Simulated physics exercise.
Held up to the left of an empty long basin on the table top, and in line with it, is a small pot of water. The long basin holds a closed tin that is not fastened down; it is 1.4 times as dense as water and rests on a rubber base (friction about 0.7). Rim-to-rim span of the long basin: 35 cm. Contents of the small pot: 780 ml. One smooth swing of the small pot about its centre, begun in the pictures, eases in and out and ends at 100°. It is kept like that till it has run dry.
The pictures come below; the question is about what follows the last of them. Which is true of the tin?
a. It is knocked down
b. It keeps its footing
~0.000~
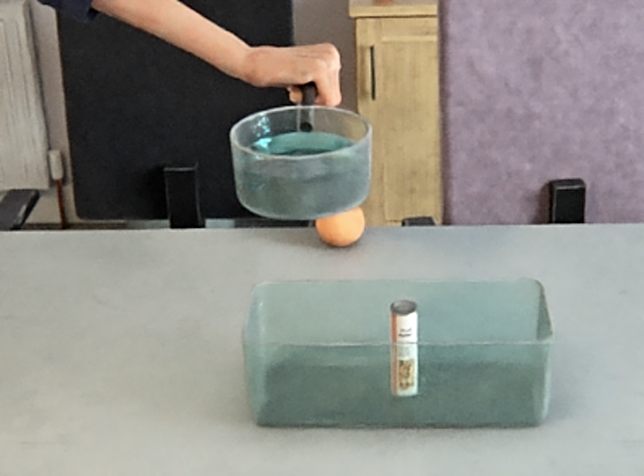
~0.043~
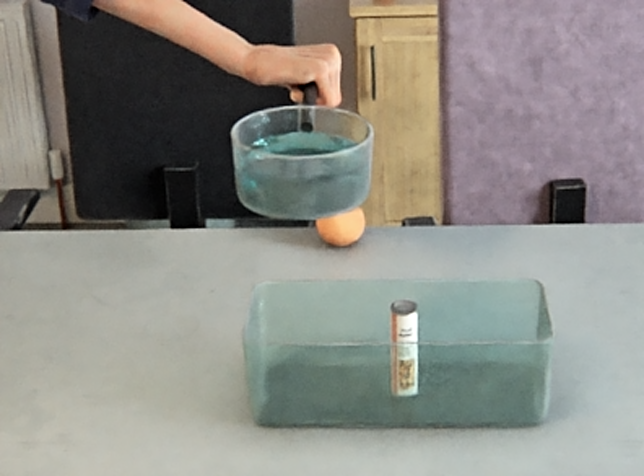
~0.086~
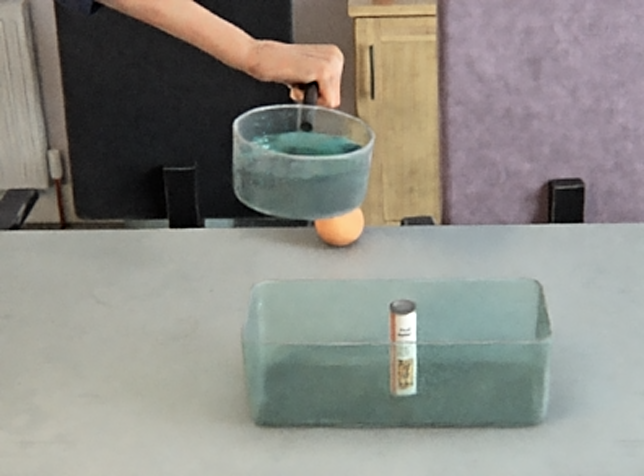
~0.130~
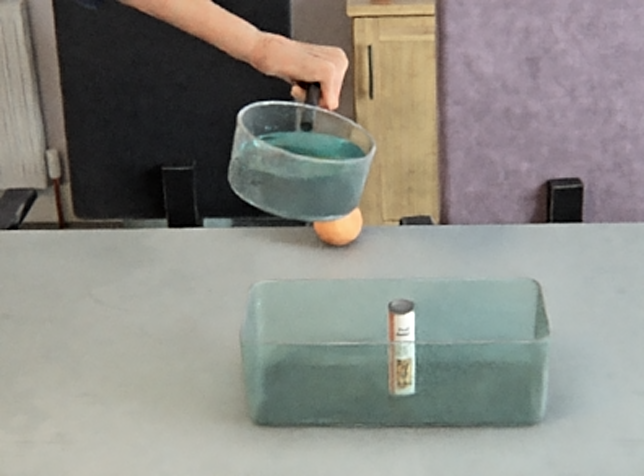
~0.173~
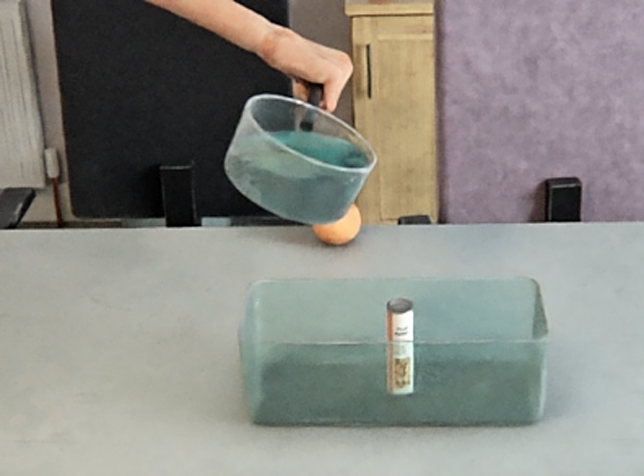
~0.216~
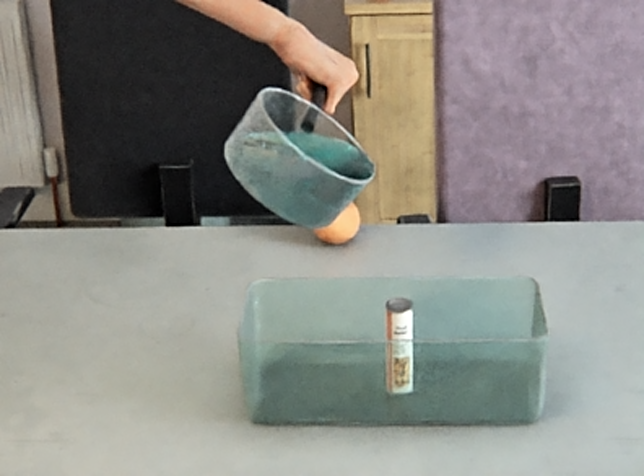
Option b: It keeps its footing.
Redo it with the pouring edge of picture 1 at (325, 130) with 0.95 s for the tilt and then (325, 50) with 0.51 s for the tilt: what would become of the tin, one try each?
Try 1: Still standing; try 2: Tipped over.
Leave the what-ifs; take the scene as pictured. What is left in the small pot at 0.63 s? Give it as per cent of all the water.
I'd say some 9 per cent remains.
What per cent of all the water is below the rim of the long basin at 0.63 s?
80 %, more or less.
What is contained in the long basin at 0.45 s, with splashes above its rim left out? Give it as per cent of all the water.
Some 12 per cent.
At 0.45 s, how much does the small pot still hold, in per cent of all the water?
I'd put it near 28 percent.
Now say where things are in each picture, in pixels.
It leans 0°; its right rim is at (370, 131); the water meets the walls at (237, 155) and (368, 154); the long basin's rim runs from (248, 313) to (548, 310); the tin's top is at (403, 310), in the first frame.
It leans 2°; its right rim is at (372, 133); the water meets the walls at (237, 155) and (369, 154), in the second frame.
It leans 7°; its right rim is at (373, 139); the water meets the walls at (236, 153) and (368, 155), in the third frame.
It leans 15°; its right rim is at (374, 148); the water meets the walls at (234, 152) and (368, 156), in the fourth frame.
It leans 26°; its right rim is at (374, 161); the water meets the walls at (231, 148) and (370, 159), in the fifth frame.
It leans 38°; its right rim is at (371, 175); the water meets the walls at (229, 143) and (363, 161); 1 per cent is over the edge, in the sixth frame.
Then, 0.45 s in, the tilt is 97° and 27 per cent is still to pour; the tin stands where it began.
Then, 0.63 s in, the tilt is 100° and 9 per cent is still to pour; the tin stands where it began.
Then, 0.81 s in, the tilt is 100° and 2 per cent is still to pour; the tin stands where it began.
Then, 1.01 s in, the tilt is 100° and 0 per cent is still to pour; the tin stands where it began.
Finally, the tin stands where it began.
